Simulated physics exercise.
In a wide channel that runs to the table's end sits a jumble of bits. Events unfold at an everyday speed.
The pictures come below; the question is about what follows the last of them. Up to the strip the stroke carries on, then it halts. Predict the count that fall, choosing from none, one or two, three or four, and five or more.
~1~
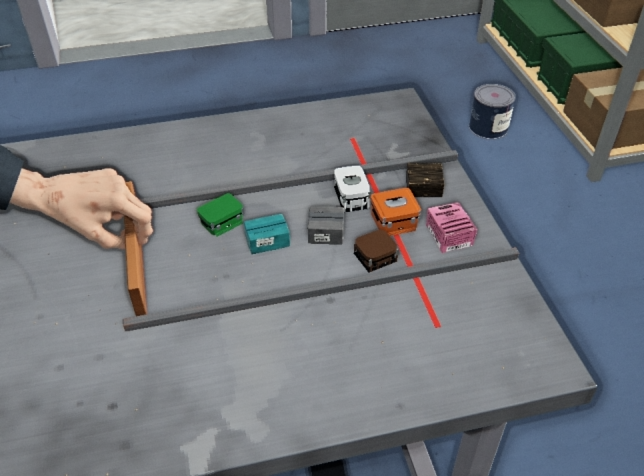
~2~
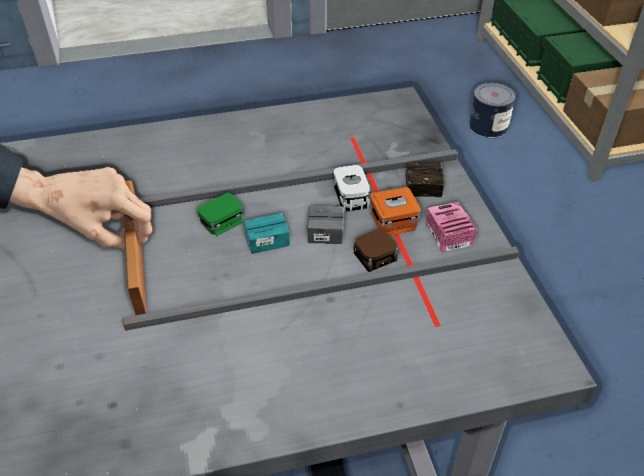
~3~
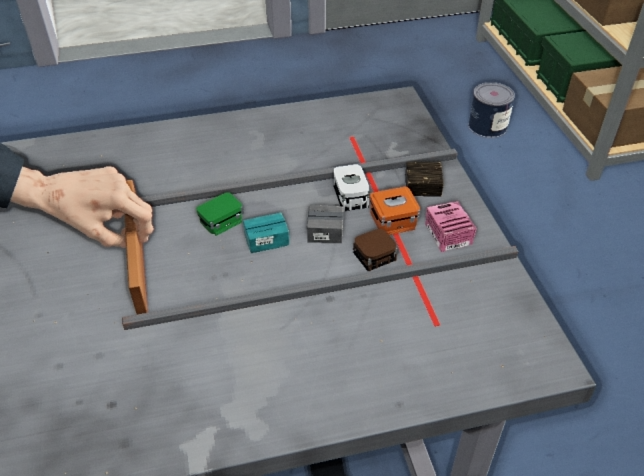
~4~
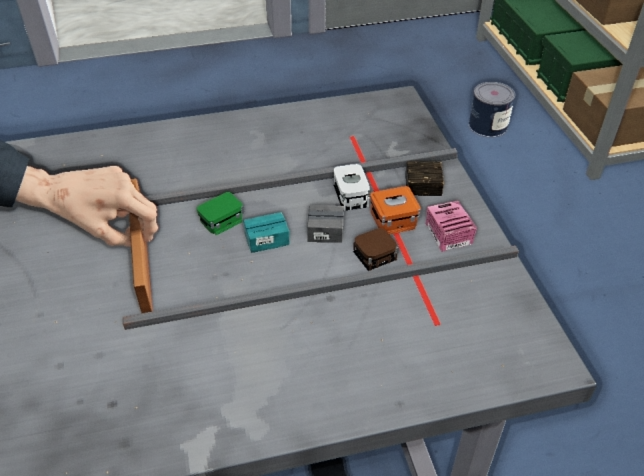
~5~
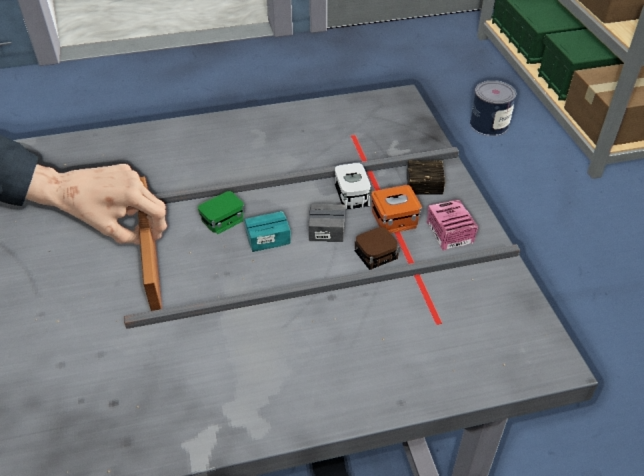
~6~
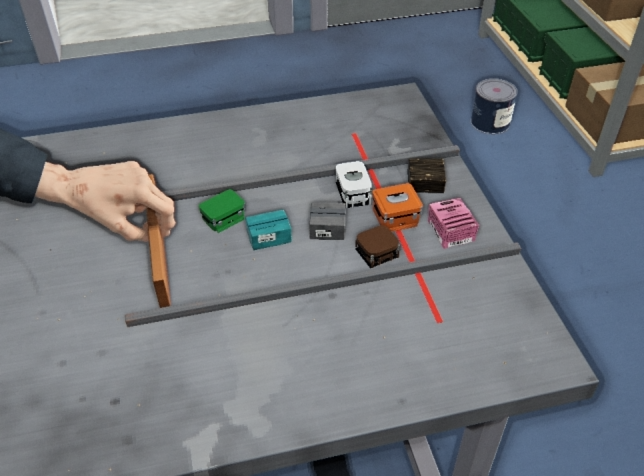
The count that fall is none.
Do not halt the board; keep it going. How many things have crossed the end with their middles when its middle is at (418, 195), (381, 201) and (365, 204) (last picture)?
It comes out as 2, then 0, then 0.
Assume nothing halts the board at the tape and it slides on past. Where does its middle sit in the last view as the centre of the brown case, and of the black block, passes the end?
Brown case: (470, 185); black block: (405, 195).
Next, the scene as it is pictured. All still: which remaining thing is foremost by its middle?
That would be the orange case, the foremost.
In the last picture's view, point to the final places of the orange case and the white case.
Final centres, first then second: (481, 193), (425, 169).
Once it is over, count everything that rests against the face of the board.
3 touch it.
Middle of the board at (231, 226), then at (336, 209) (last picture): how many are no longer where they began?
Tally: First 1; then 6.
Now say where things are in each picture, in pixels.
In the first picture, black block (425, 180); pink box (451, 227); orange case (395, 212); board (134, 247); tape (389, 220).
In the second picture, pink box (451, 227); turquoise box (267, 233).
In the third picture, orange case (394, 211); brown case (375, 250).
In the fourth picture, black block (424, 178); green case (221, 214).
In the fifth picture, pink box (452, 225); grey box (327, 223).
In the sixth picture, black block (426, 175); pink box (453, 223); orange case (397, 208); board (156, 239); tape (391, 215).
Soon after, none off yet; black block at rest near (426, 175); pink box at rest near (453, 223); orange case at rest near (397, 208).
After that, none off yet; black block moving near (434, 174); pink box displaced about its own width near (486, 224); orange case displaced about its own width near (451, 198).
In the end, the number that fall off is zero.
